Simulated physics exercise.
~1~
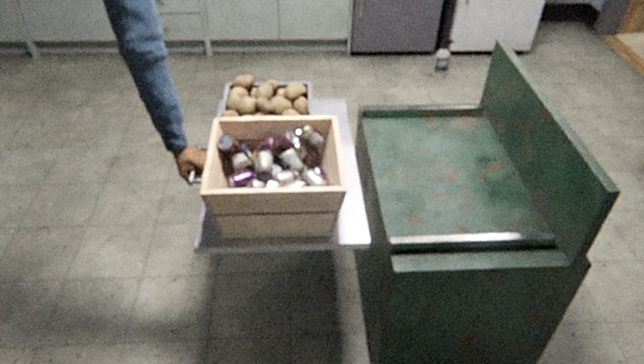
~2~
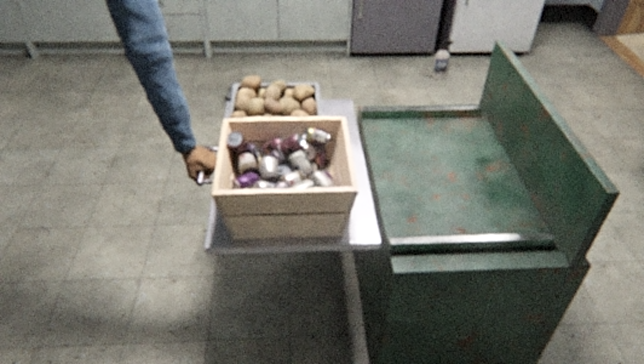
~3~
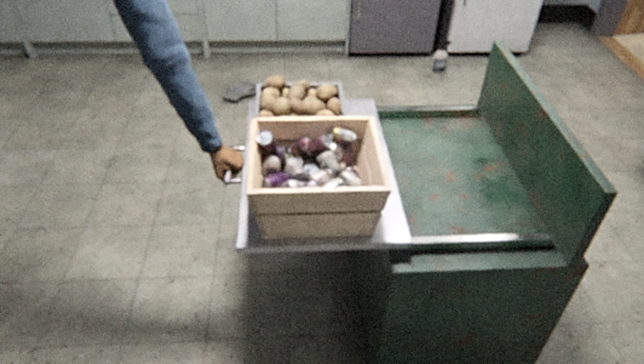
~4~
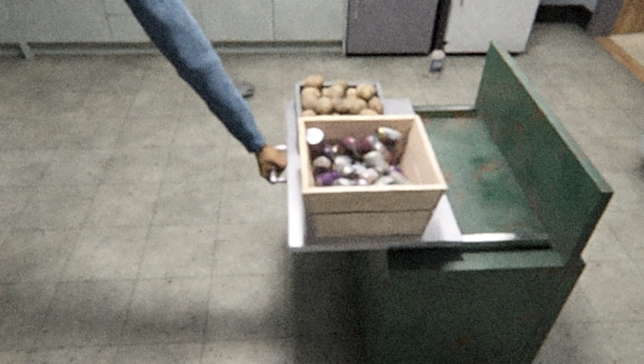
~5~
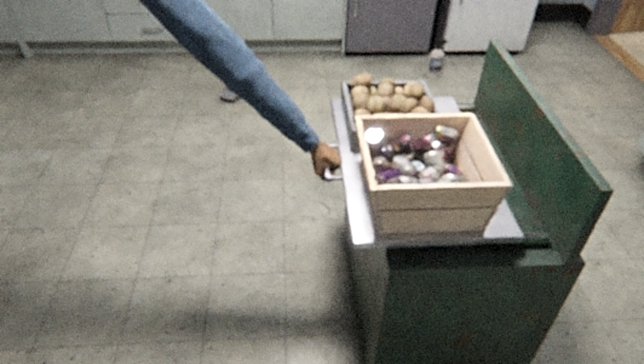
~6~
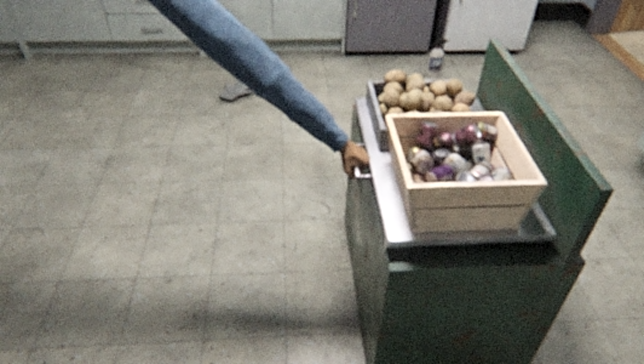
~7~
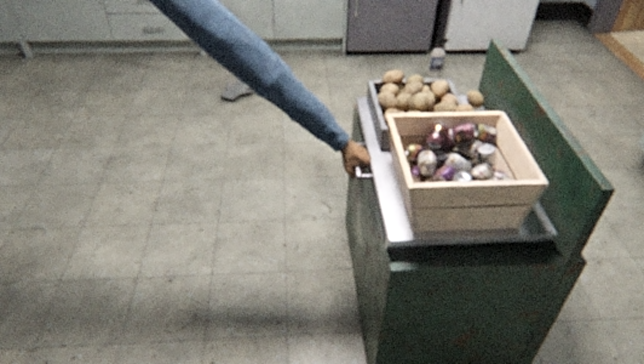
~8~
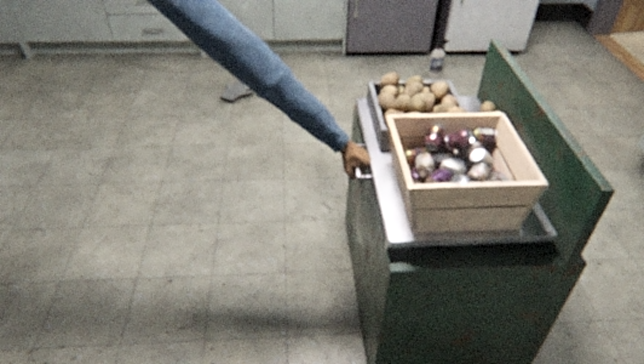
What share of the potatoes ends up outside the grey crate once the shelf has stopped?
Only a small share, fewer than one in six, leaves the grey crate. Most of the potatoes stay inside it.
